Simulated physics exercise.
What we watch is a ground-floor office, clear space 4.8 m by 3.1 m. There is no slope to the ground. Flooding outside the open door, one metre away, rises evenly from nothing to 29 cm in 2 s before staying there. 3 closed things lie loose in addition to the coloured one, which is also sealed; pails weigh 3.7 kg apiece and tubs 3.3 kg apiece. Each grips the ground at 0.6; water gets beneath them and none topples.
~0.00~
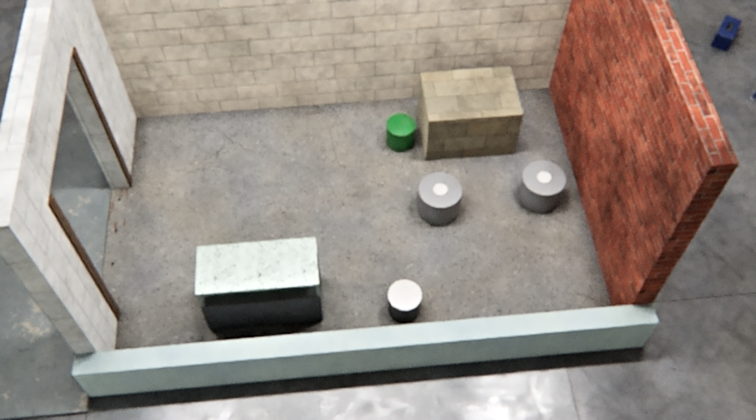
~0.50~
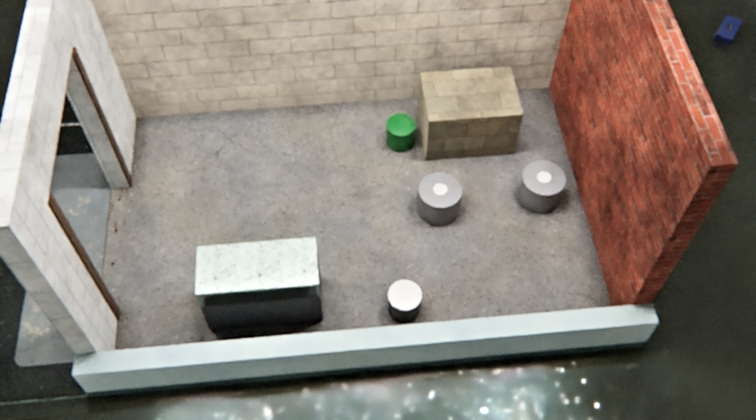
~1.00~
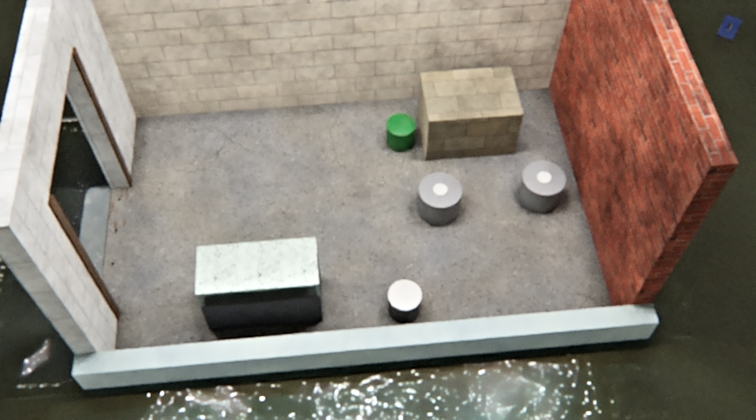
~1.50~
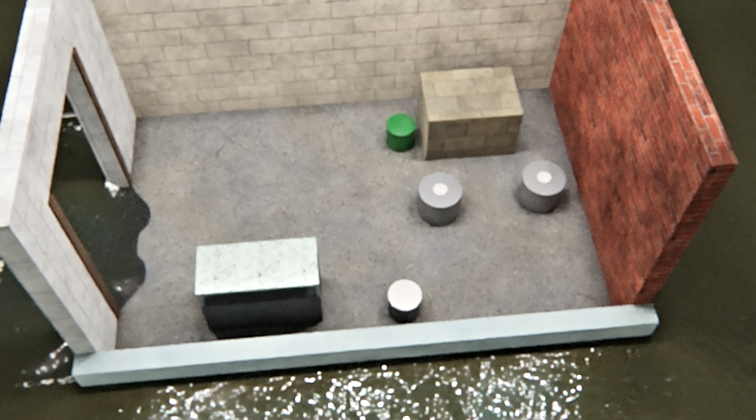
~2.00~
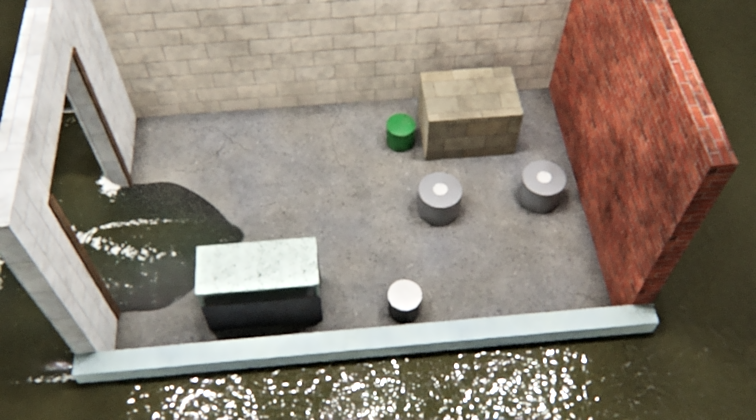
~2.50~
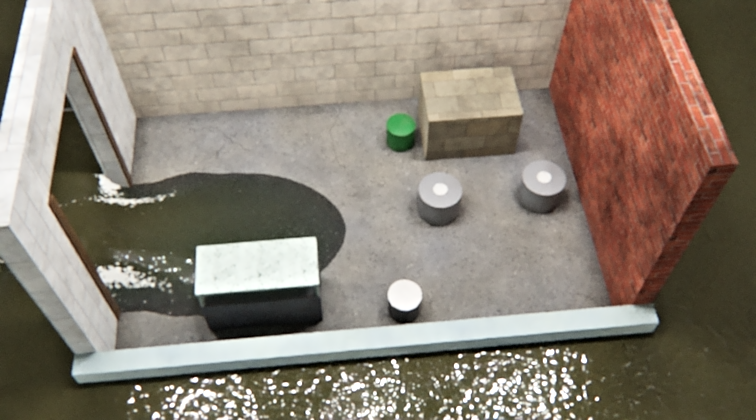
Dark water surrounds the room, enters through the left doorway and spreads across the floor.
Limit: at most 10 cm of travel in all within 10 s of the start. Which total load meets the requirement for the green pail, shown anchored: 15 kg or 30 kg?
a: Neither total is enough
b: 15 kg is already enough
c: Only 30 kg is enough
Answer: C.
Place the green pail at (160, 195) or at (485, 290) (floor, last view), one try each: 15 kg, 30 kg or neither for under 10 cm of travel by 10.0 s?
First try the heavier suffices, second try the heavier suffices.
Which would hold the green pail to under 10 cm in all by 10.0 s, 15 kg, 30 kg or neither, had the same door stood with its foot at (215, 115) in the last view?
I'd say the lighter one will work.
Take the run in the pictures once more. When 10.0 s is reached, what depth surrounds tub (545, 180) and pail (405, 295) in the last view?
Some 17 cm at the first, some 13 cm at the second.
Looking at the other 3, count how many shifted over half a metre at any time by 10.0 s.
3 in all.
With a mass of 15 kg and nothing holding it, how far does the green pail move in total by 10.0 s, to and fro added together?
All together it comes to about 60 cm.
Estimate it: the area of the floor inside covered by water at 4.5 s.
About 13 m2.
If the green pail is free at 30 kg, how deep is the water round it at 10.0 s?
Something like 25 centimetres.
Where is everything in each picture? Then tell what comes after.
The green pail at (401, 125), on the bottom; 0.0 m2 under water; 0 of 4 have shifted, in the first picture.
The green pail at (401, 125), on the bottom; water covers 0.0 m2; 0 of 4 have shifted, in the second picture.
The green pail at (401, 125), on the bottom; water covers 0.0 m2; 0 of 4 have shifted, in the third picture.
The green pail at (401, 125), on the bottom; 0.2 m2 under water; 0 of 4 have shifted, in the fourth picture.
The green pail at (401, 125), on the bottom; 1.3 m2 under water; 0 of 4 have shifted, in the fifth picture.
The green pail at (401, 125), on the bottom; 3.0 m2 under water; 0 of 4 have shifted, in the sixth picture.
After 3.5 s the green pail would be 0 cm from its start with 15 kg and 0 cm from its start with 30 kg; 6 cm of water round it then.
After 4.5 s the green pail would be 0 cm from its start with 15 kg and 0 cm from its start with 30 kg; 11 cm of water round it then.
After 7.0 s the green pail would be 3 cm from its start with 15 kg and 0 cm from its start with 30 kg; 17 cm of water round it then.
After 10.0 s the green pail would be 29 cm from its start with 15 kg and 0 cm from its start with 30 kg; 25 cm of water round it then.
